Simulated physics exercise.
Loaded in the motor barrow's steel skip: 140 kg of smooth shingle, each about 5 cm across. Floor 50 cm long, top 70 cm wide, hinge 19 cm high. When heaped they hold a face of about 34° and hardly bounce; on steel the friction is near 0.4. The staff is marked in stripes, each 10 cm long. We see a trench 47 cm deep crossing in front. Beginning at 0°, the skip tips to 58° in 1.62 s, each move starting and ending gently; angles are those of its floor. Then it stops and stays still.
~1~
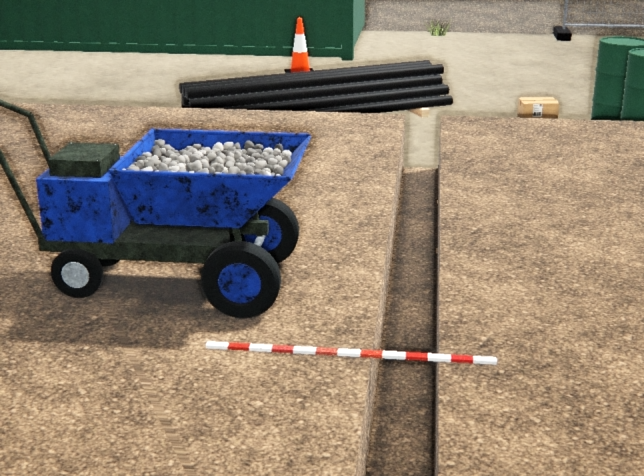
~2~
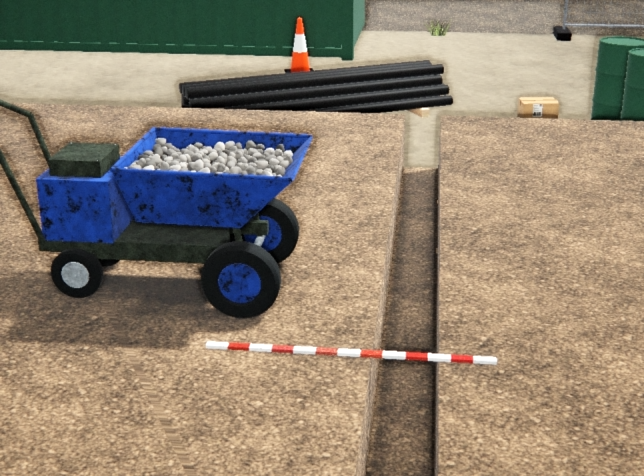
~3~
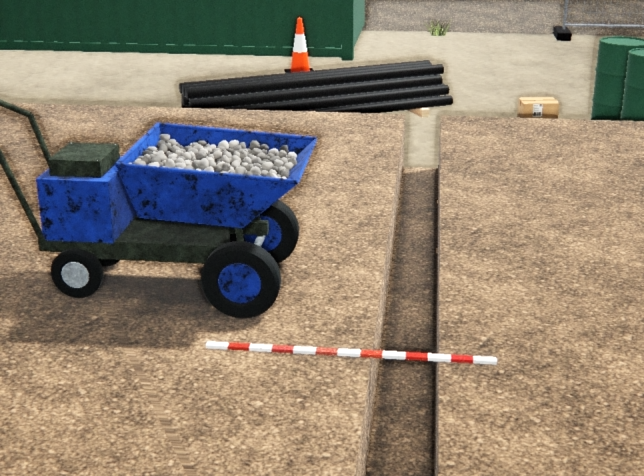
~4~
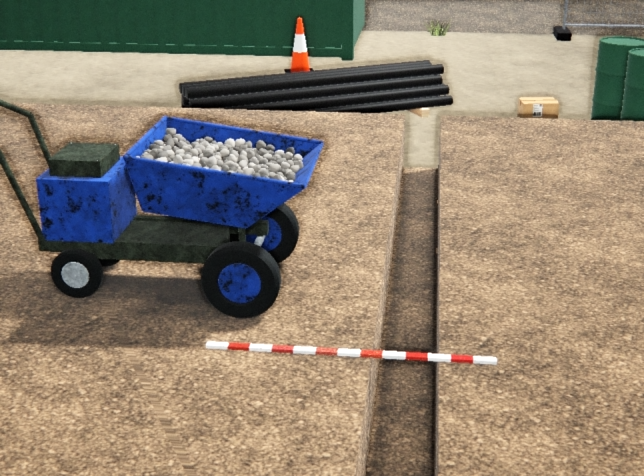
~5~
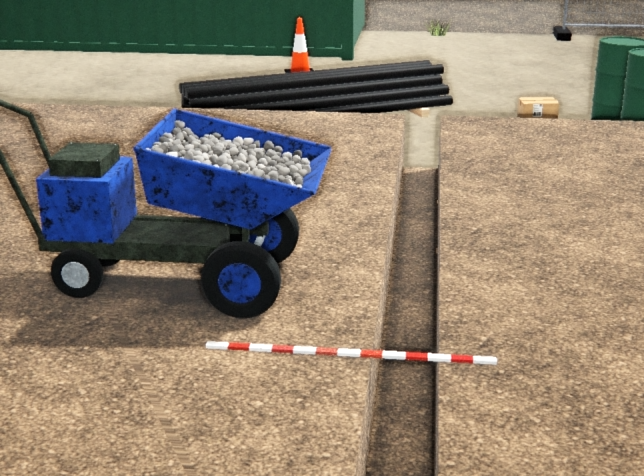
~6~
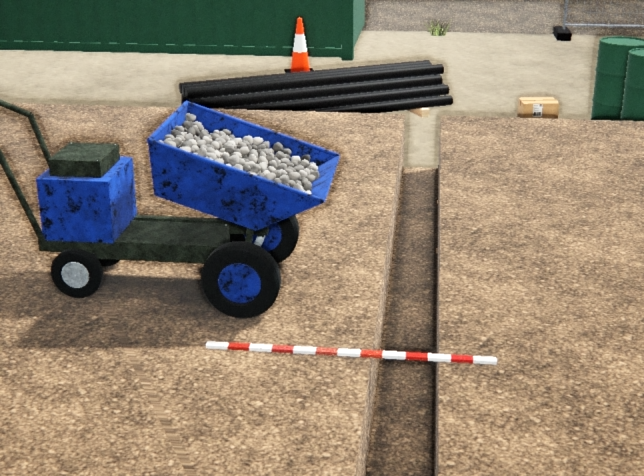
Blue motor barrow standing beside a narrow trench, its skip of pale stones slowly lifting at the back and tilting toward the right.
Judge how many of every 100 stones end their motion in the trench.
I would put it near 97 out of 100.
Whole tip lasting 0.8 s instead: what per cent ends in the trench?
Roughly 85 per cent would.
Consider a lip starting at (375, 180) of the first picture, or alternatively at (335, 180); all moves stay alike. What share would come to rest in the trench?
Around 15% for the first place and 55% for the second.
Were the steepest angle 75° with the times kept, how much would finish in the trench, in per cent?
In that case some 100 per cent.
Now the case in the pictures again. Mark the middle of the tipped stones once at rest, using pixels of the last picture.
At about pixel (409, 358) in the last view.
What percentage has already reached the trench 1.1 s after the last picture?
At that moment: Approx. 35 %.
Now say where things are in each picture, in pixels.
The skip is at 0°, its lip at (291, 178); the top of the load is at (208, 156), in the first frame.
The skip is at 1°, its lip at (293, 179); the top of the load is at (189, 154), in the second frame.
Lip at (298, 182), floor tilted 3°, highest stones at (192, 151), in the third frame.
The skip is at 7°, its lip at (305, 187); the top of the load is at (172, 143), in the fourth frame.
The skip is at 12°, its lip at (314, 193); the top of the load is at (175, 136), in the fifth frame.
Lip at (324, 201), floor tilted 18°, highest stones at (187, 129), in the sixth frame.
Then, 0.6 s after the last picture the floor is at 49°, 100 % in the skip; the foremost stones are at (360, 232).
Then, 1.1 s after the last picture the floor is at 58°, 64 % in the skip, 2 % short of the trench, 34 % in the trench, 1 % past the trench; the foremost stones are at (442, 286).
Then, 1.5 s after the last picture the floor is at 58°, 34 % in the skip, 2 % short of the trench, 61 % in the trench, 3 % past the trench; the foremost stones are at (510, 300).
Then, 3.4 s after the last picture the floor is at 58°, 0 % in the skip, 97 % in the trench, 3 % past the trench; the foremost stones are at (553, 303).
